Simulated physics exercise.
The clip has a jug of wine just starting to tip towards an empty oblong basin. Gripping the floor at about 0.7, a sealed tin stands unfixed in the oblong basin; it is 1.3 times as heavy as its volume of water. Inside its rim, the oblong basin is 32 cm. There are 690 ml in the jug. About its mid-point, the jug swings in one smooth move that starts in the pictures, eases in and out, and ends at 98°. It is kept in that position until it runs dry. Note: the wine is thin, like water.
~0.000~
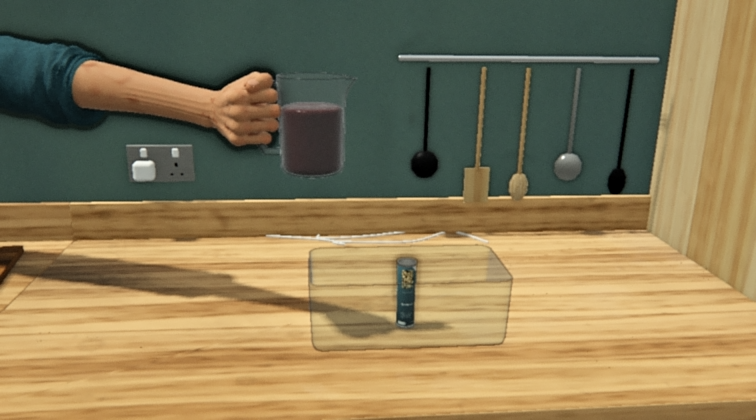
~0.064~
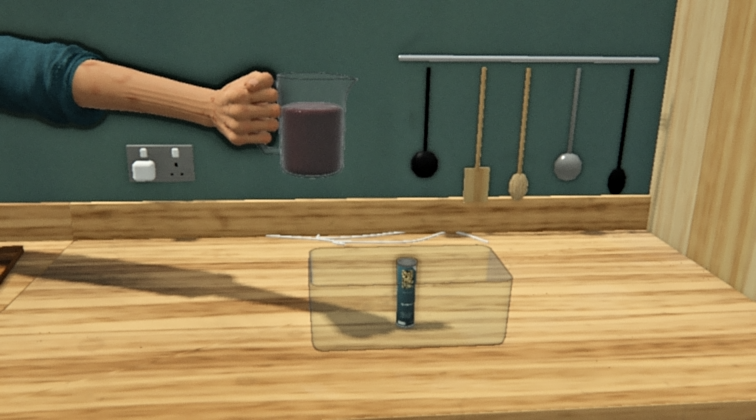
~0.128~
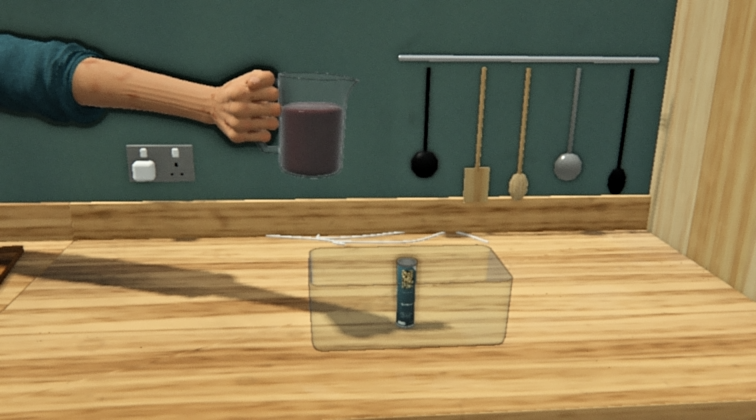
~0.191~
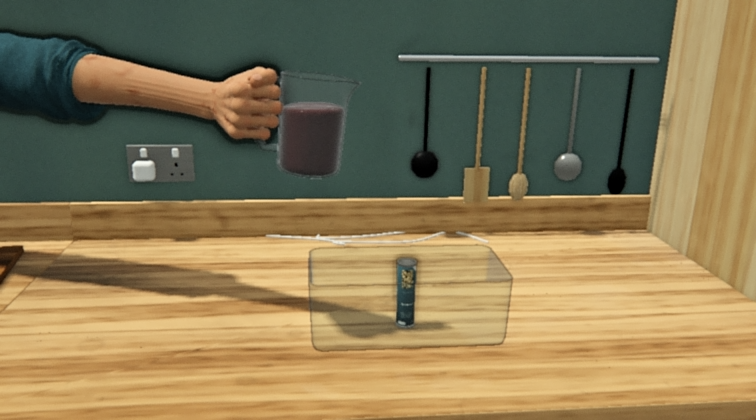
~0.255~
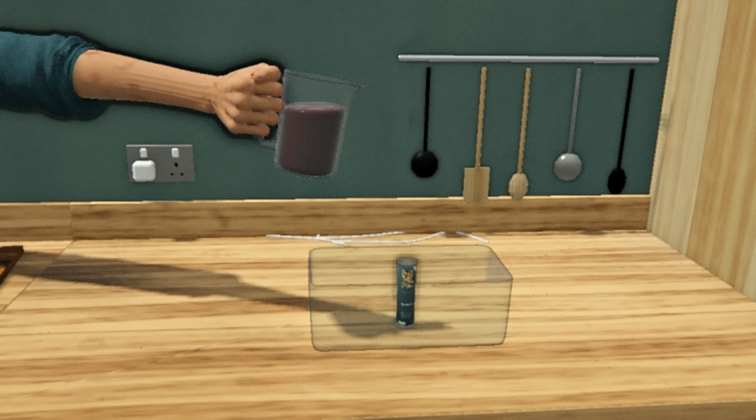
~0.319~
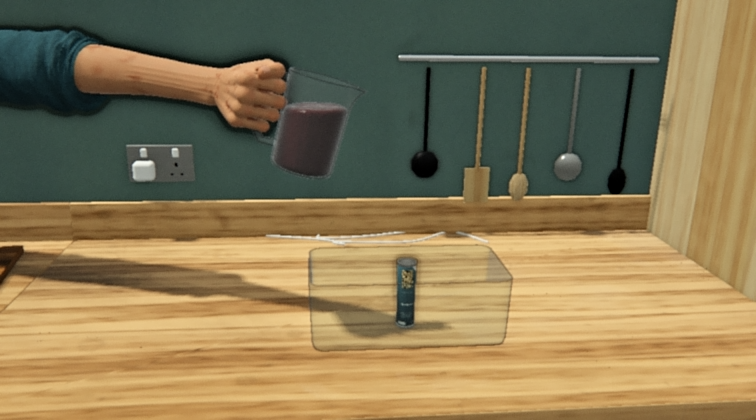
The clip shows a hand holding a clear jug of dark purple liquid above a wooden counter, where a small tin stands in a transparent oblong basin; the jug starts upright, then gradually tilts slightly to the right.
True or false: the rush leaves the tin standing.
True.
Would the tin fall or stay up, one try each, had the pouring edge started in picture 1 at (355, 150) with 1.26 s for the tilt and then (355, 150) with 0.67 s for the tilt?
First it tips over; then it tips over.
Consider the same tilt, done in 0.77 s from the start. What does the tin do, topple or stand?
The tin keeps standing.
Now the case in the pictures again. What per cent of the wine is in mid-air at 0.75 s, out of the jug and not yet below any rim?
Around 5 in a hundred.
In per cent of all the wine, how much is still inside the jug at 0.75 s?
96 %.
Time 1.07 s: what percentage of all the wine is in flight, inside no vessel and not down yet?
About 30 per cent.
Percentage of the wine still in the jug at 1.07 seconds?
Near 52 in a hundred.
By 0.75 s the tilt is 64° and 95 per cent is still to pour; the tin stands where it began.
By 1.07 s the tilt is 92° and 52 per cent is still to pour; the tin stands where it began.
By 1.40 s the tilt is 98° and 12 per cent is still to pour; the tin stands where it began.
By 1.76 s the tilt is 98° and 1 per cent is still to pour; the tin stands where it began.
At rest the tin stands where it began.
